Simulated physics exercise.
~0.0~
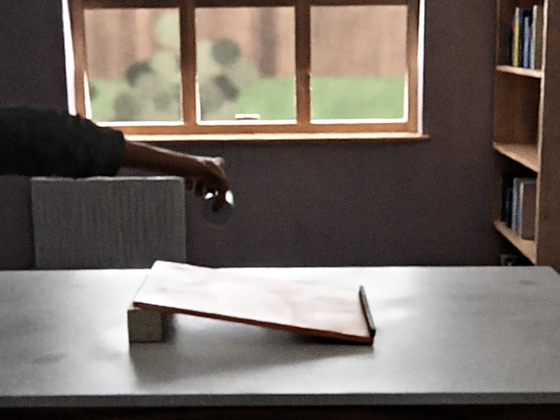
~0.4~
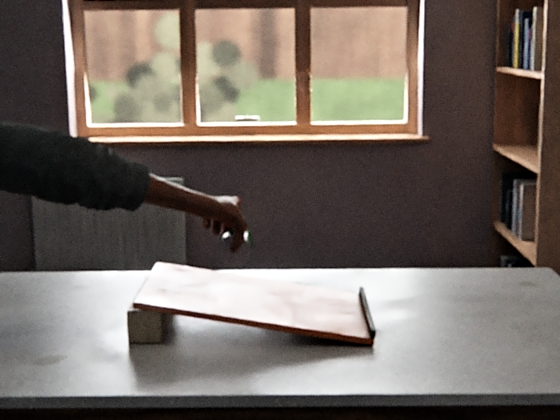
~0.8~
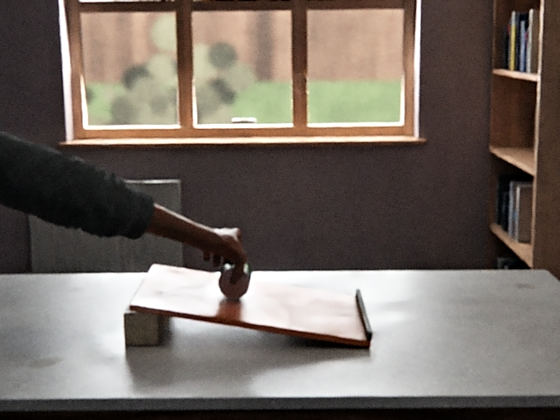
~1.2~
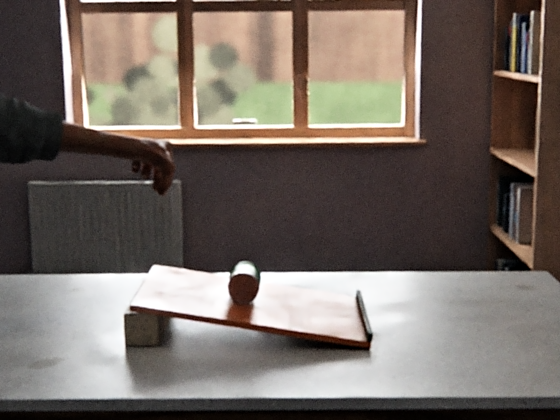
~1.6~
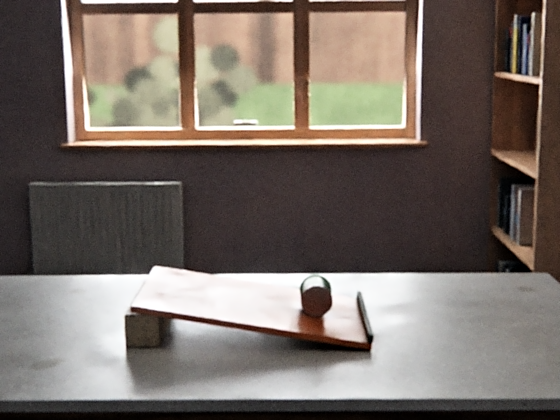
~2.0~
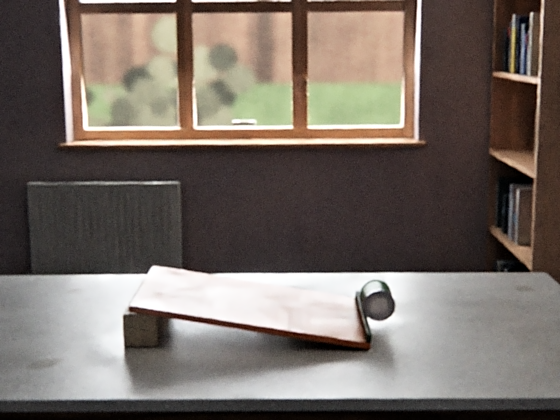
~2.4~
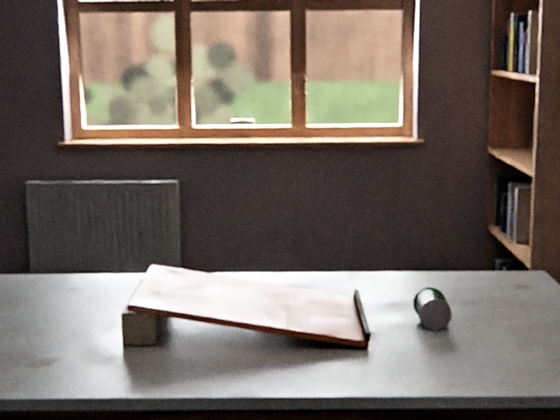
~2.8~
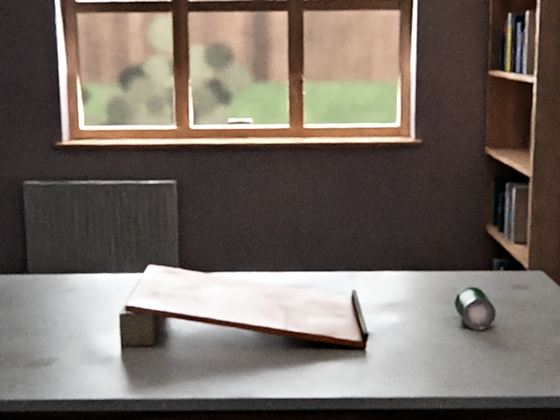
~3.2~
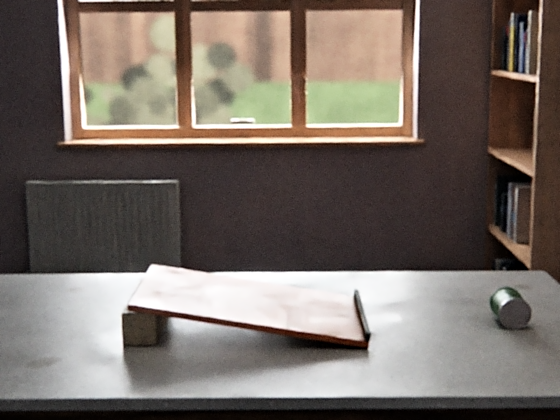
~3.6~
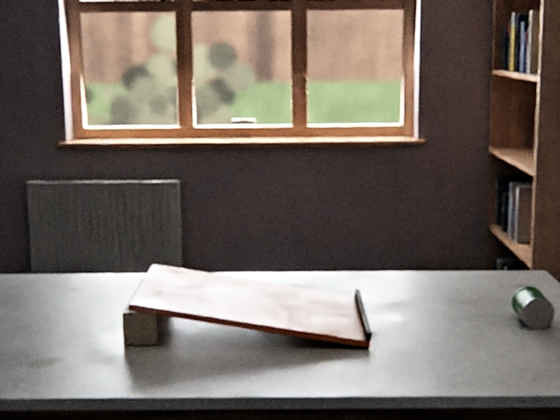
In a dim room with a wooden-framed window, a grey panel against the wall and a bookshelf at the right, a slightly swaying camera looks across a grey table. On it, a reddish-brown board rests on a block at its left end and slopes down to a dark raised strip at the right. A dark-sleeved arm reaches in from the left, sets a green tin on its side on the board, lets go and draws back. The tin rolls down to the right, passes over the strip and leaves the board. It continues across the tabletop, still moving near the right side at the end, while the board stays put.
